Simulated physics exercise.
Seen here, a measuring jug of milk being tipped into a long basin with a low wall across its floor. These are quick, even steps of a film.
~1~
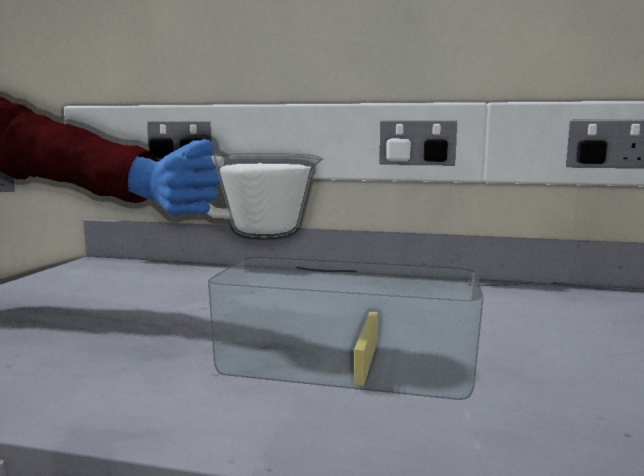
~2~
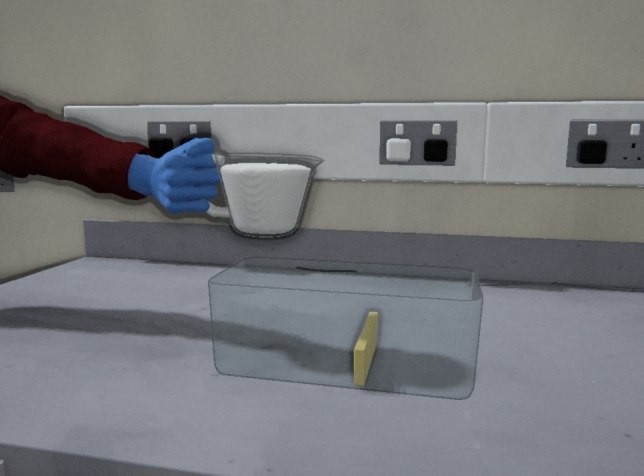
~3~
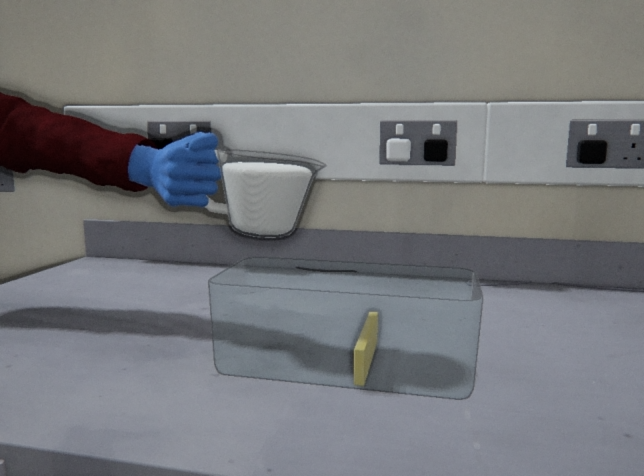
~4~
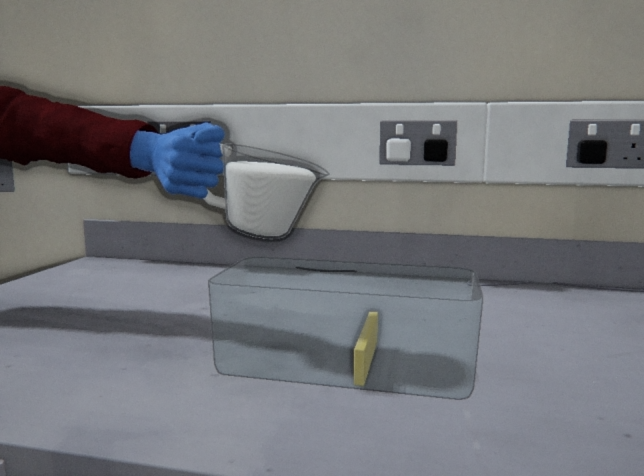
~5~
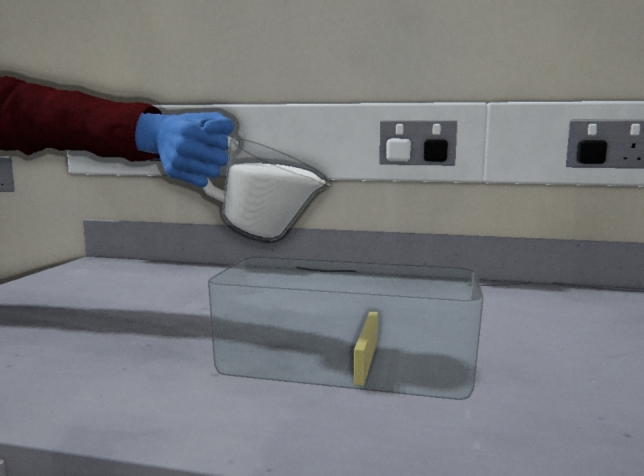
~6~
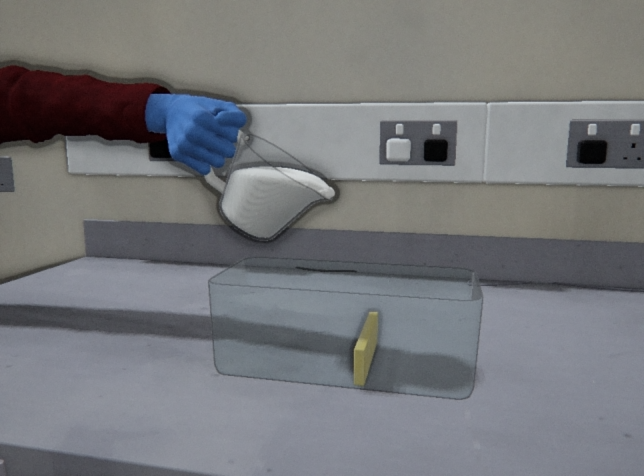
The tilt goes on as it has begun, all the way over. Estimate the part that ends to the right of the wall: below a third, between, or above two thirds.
The share right of the wall is under a third.
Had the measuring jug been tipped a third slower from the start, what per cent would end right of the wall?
Some 25 per cent.
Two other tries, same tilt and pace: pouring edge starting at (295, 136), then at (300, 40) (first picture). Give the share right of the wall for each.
About 5 and 20 per cent.
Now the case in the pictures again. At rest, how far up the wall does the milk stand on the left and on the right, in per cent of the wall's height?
Some 40 per cent left and 10 right.
A moment on, the measuring jug is tipped on its side and 31 per cent is still to pour, 35 is left of the wall and 15 right of it.
Next, the measuring jug is tipped right over and 3 per cent is still to pour, 77 is left of the wall and 17 right of it.
Then the measuring jug is tipped right over and 0 per cent is still to pour, 79 is left of the wall and 19 right of it.
Later the measuring jug is tipped right over and 0 per cent is still to pour, 80 is left of the wall and 19 right of it.
At rest 80 per cent lies left of the wall, 19 right of it and 1 outside.
